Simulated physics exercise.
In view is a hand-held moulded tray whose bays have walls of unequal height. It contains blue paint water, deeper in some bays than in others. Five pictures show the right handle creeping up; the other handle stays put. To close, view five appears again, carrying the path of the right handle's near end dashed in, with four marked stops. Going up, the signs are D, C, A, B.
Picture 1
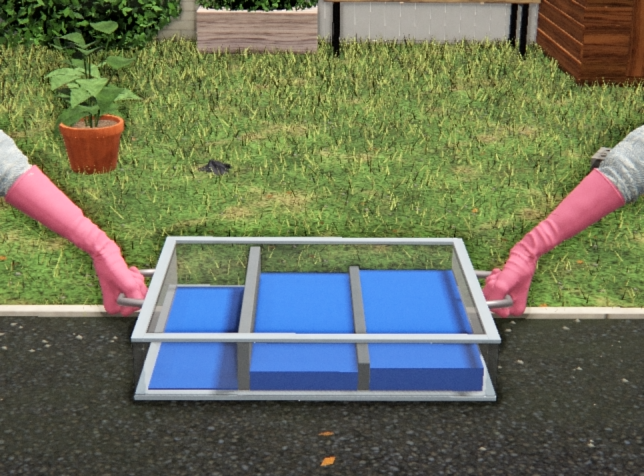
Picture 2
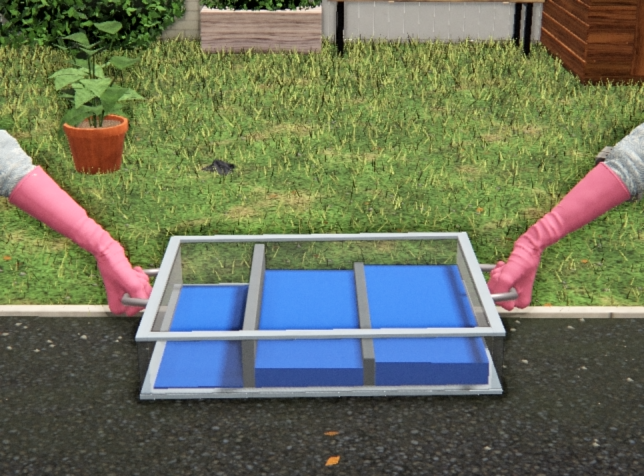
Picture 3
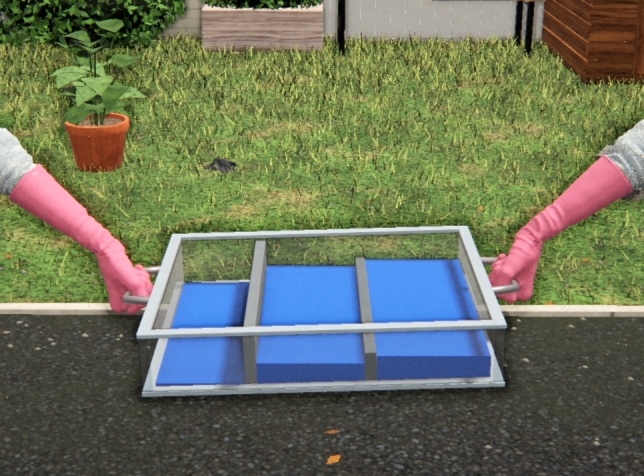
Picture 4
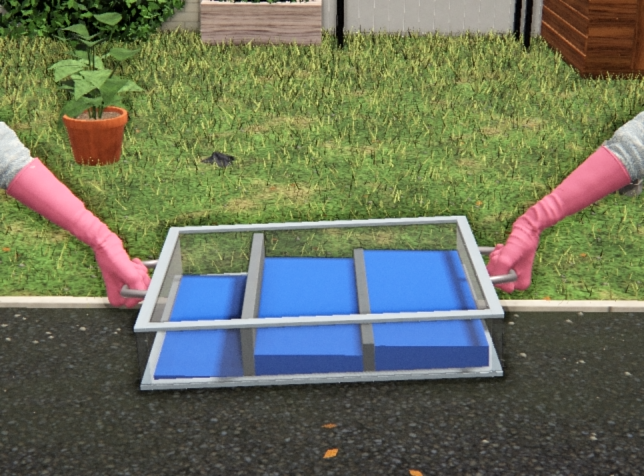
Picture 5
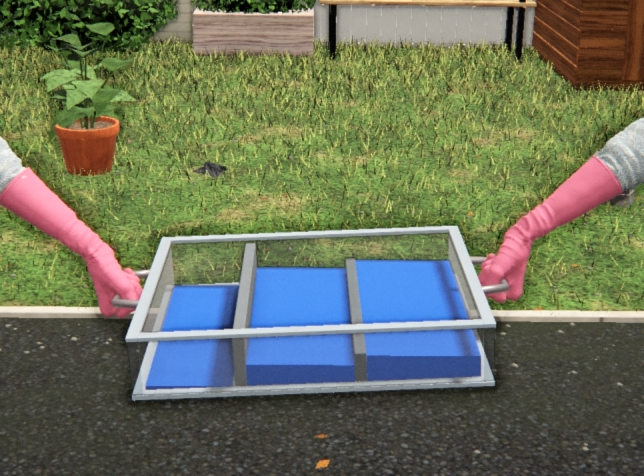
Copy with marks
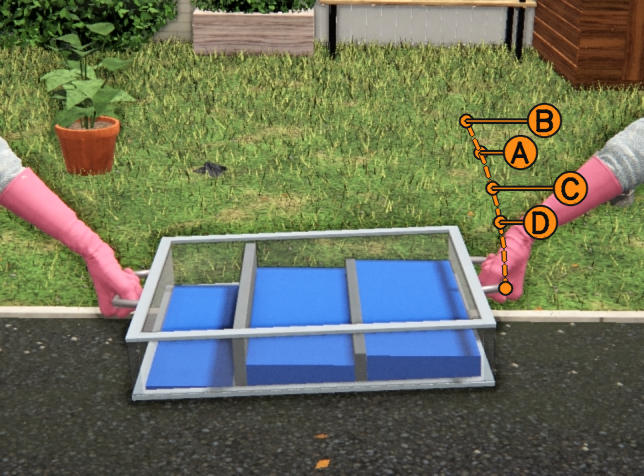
Two pink-gloved hands held a clear, three-part tray of blue liquid above dark pavement beside a lawn, tilting it very slightly down to the left while it shifted only a little.
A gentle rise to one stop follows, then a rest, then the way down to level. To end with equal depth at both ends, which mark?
A works best here.
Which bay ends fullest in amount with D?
It is the middle one.
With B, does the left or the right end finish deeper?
The left end bay.
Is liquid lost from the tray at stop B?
No.
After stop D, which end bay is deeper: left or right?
The right end bay.
In orange, A at (480, 152); B at (466, 120); C at (492, 188); D at (500, 222).
If A is chosen, the two end bays stand about equally deep; nothing spills.
If B is chosen, the left end bay stands much deeper than the other; nothing spills.
If C is chosen, the right end bay stands much deeper than the other; nothing spills.
If D is chosen, the right end bay stands much deeper than the other; nothing spills.
